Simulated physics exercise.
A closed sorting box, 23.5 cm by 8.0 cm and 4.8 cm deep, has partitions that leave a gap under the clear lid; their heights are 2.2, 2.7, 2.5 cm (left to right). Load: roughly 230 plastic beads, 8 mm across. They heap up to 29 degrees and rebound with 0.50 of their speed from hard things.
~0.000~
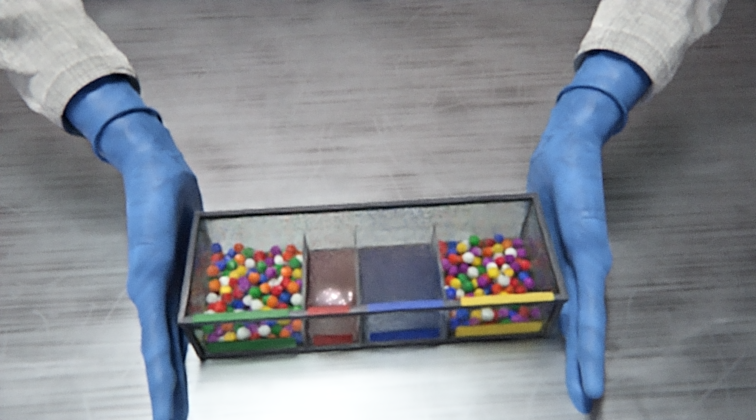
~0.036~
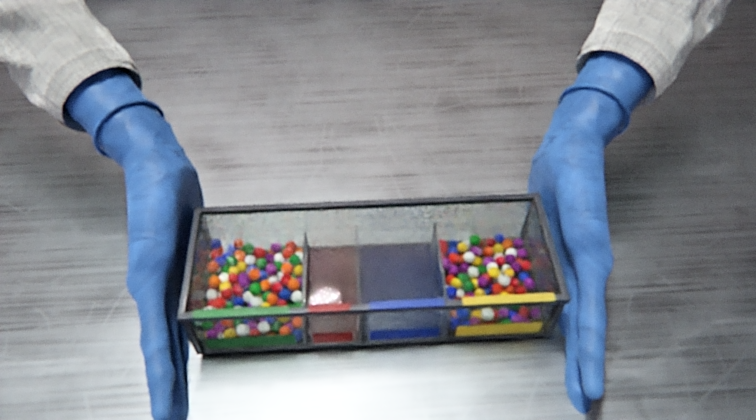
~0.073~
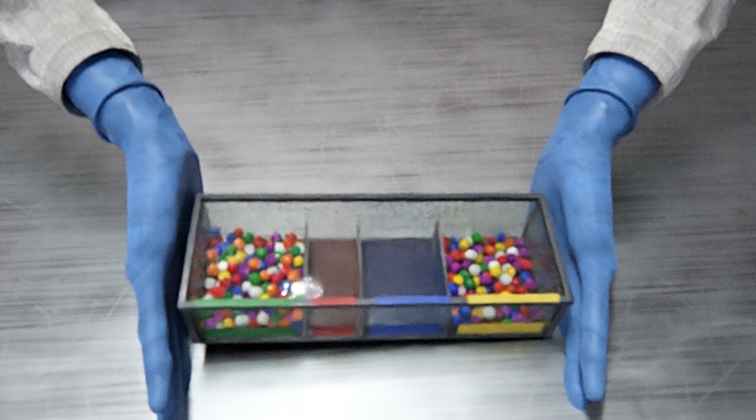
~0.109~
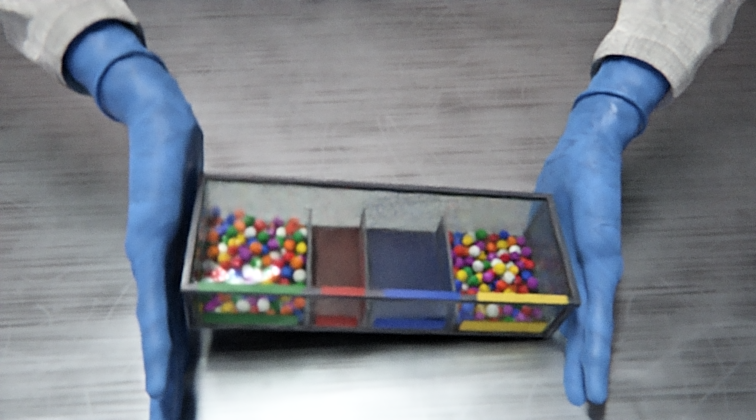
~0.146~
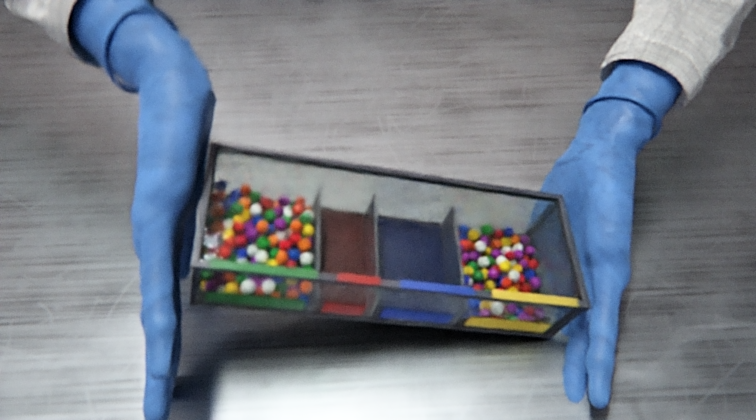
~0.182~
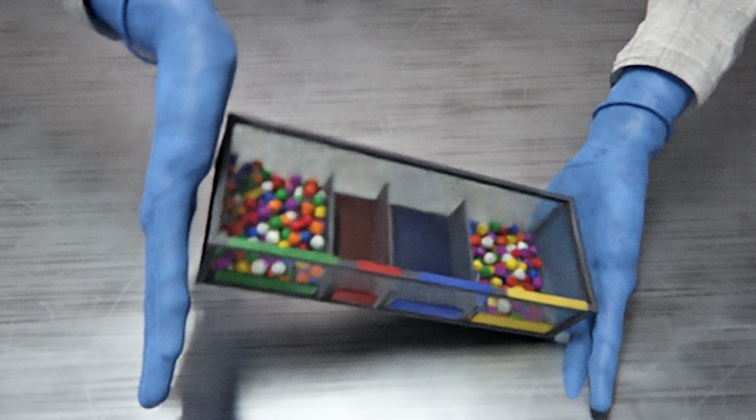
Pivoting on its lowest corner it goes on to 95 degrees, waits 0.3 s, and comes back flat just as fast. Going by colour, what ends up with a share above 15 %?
Red compartment: Below; blue compartment: Below; green compartment: Below; yellow compartment: Above.
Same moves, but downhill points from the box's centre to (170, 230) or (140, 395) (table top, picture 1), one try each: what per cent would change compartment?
About 40 and 40 per cent.
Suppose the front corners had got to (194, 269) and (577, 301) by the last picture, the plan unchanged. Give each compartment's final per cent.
Red 0, blue 0, green 0, yellow 100.
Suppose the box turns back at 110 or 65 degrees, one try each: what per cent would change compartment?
Some 60 and 40 per cent.
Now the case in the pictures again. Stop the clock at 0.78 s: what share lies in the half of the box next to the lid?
Some 60 per cent.
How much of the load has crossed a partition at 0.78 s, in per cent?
About 55 per cent.
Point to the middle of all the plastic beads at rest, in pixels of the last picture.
Around (498, 286).
After 0.78 s, tilt 95 degrees; red 5 %, blue 5 %, green 5 %, yellow 80 %.
After 1.18 s, tilt 53 degrees; blue 5 %, yellow 95 %.
After 1.66 s, tilt 0 degrees; blue 5 %, yellow 95 %.
By 2.3 s all is still; red 0 %, blue 5 %, green 0 %, yellow 95 %.
